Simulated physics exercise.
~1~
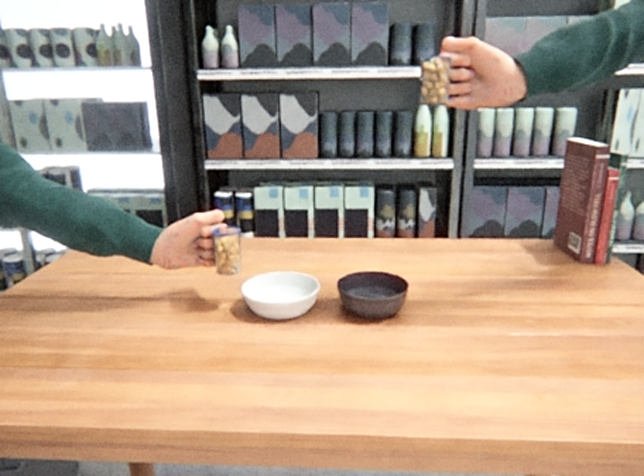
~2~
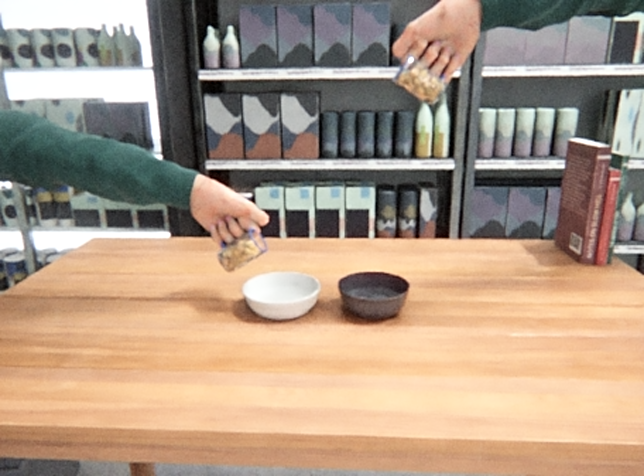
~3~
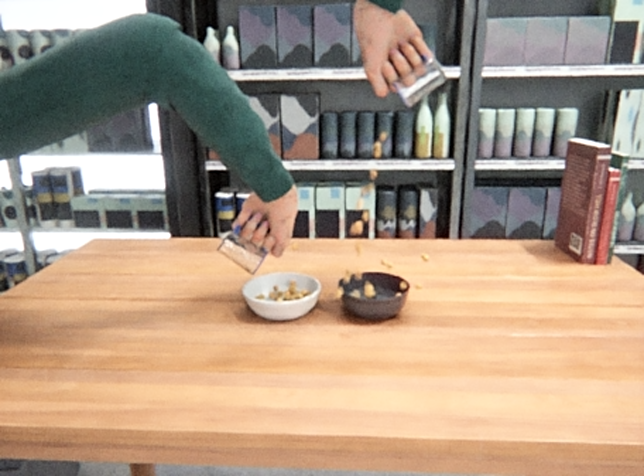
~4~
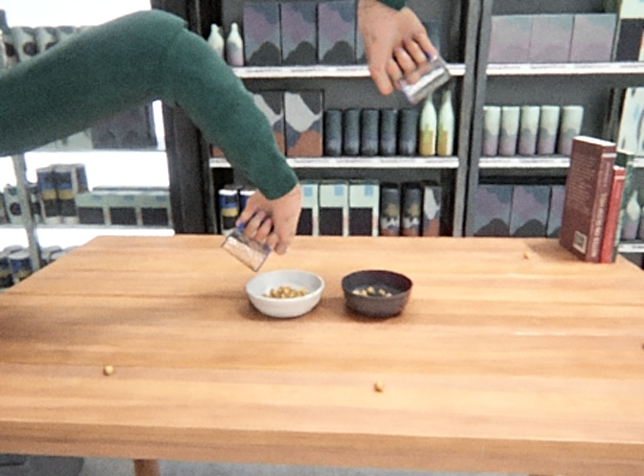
We see two hands tip cups of small tan pieces over two bowls on a wooden table, the right cup held much higher; the left pieces all settle in the white bowl, while the right ones bounce, about half landing outside the dark bowl.
